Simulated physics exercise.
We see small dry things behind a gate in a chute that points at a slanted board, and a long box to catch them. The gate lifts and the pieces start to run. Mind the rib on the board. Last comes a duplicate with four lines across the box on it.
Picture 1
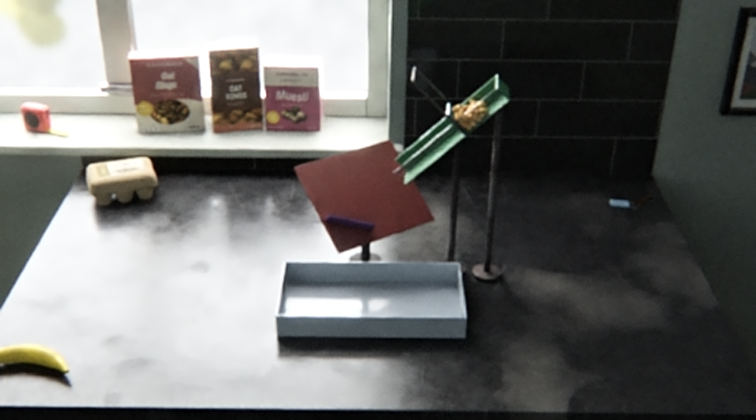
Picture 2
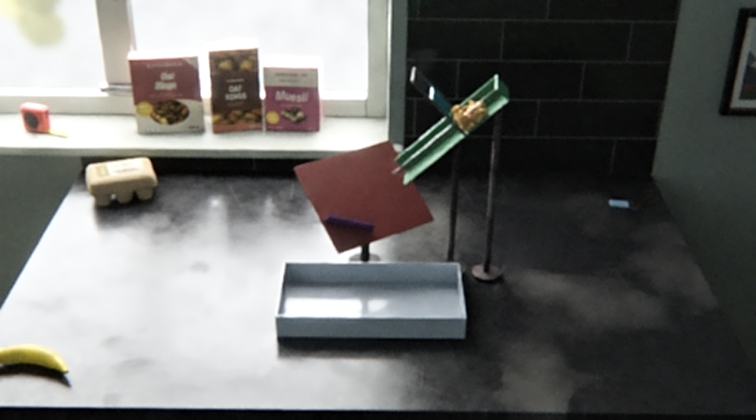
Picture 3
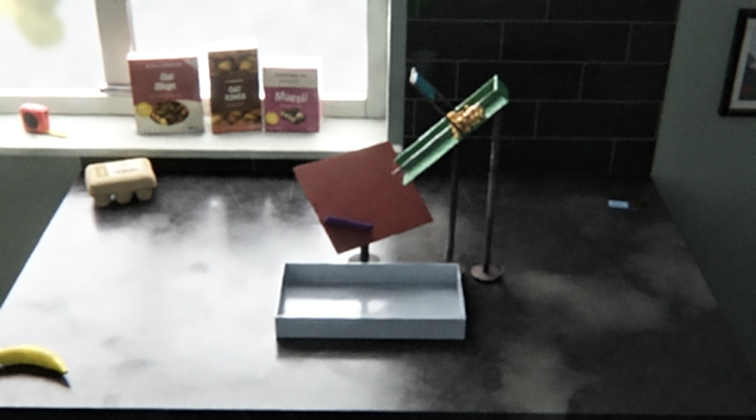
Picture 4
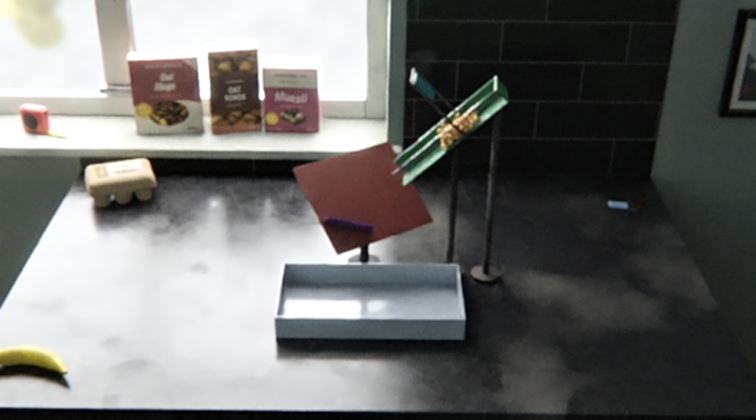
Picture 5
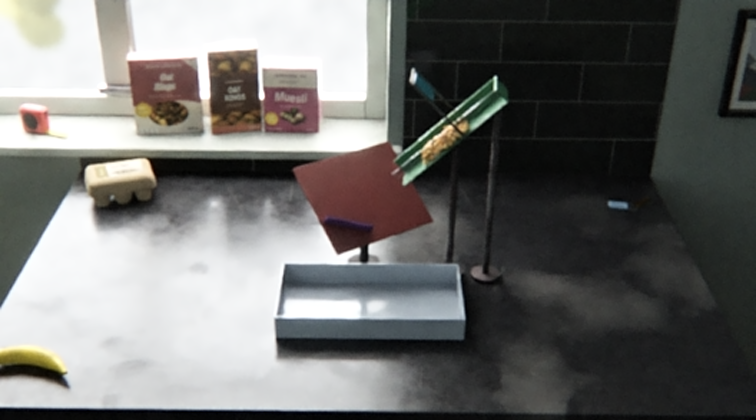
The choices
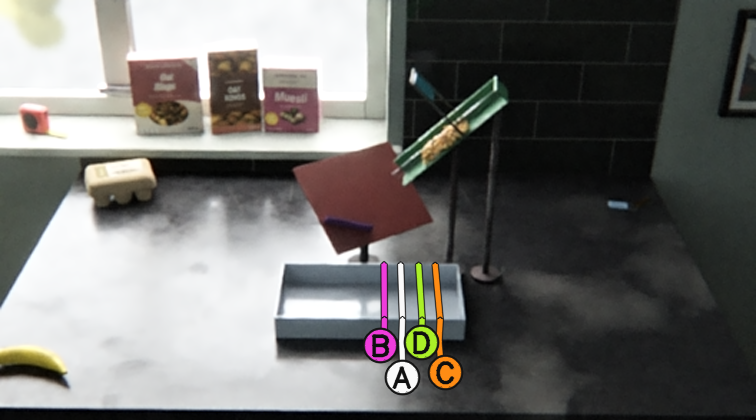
On a dark countertop, a gate lifts and dried chickpeas slide down a green chute.
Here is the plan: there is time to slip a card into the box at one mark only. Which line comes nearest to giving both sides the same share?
A.
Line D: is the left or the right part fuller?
More lands on the left.
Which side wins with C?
The left side.
On the marked copy, line A crosses the front rim at (402, 318); line B crosses the front rim at (384, 318); line C crosses the front rim at (440, 319); line D crosses the front rim at (422, 318).
For line A, of what is caught, close to half on the left of the divider, close to half on the right.
For line B, of what is caught, a small share on the left of the divider, all but a few on the right.
For line C, of what is caught, all but a few on the left of the divider, only a few on the right.
For line D, of what is caught, the bulk on the left of the divider, a small share on the right.
